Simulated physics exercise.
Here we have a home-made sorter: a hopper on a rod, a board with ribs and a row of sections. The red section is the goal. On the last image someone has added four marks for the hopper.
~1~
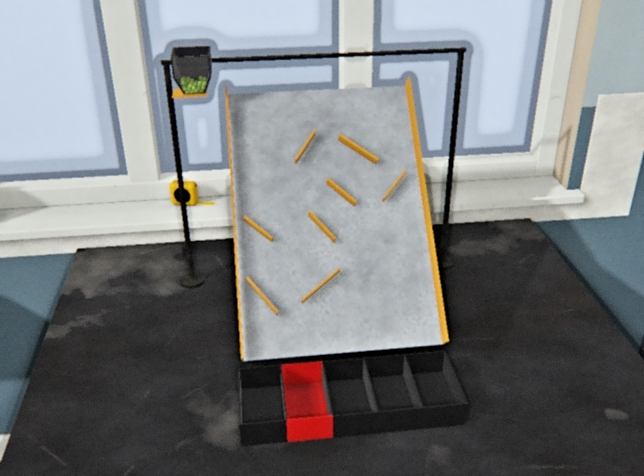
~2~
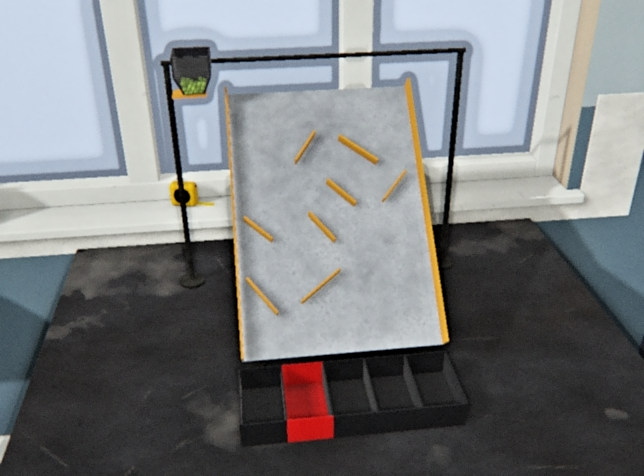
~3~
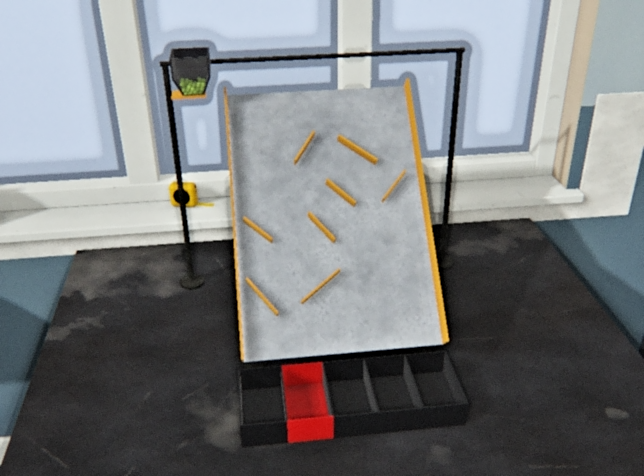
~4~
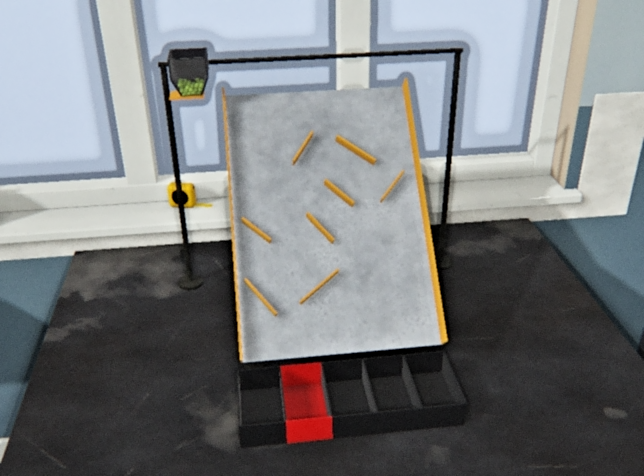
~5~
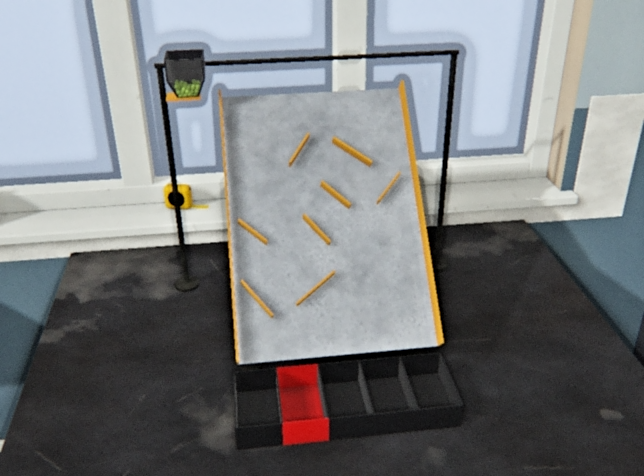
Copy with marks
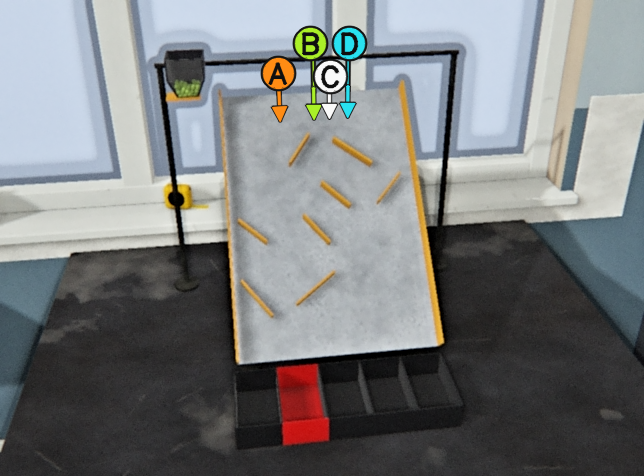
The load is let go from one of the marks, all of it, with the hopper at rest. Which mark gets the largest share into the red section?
A beats the others.
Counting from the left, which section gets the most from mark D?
It is the third one.
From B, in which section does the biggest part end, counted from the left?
The fifth.
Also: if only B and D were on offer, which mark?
B.
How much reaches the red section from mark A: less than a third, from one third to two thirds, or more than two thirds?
Mark A gives from one third to two thirds.
On the marked copy, mark A meets the board at (279, 116); mark B meets the board at (314, 114); mark C meets the board at (329, 113); mark D meets the board at (347, 112).
With A, roughly two thirds in the red section, roughly a third in other sections.
With B, about a tenth in the red section, the larger part in other sections, about a tenth outside the box.
With C, about a tenth in the red section, almost all in other sections, just a few outside the box.
With D, just a few in the red section, almost all in other sections, about a tenth outside the box.
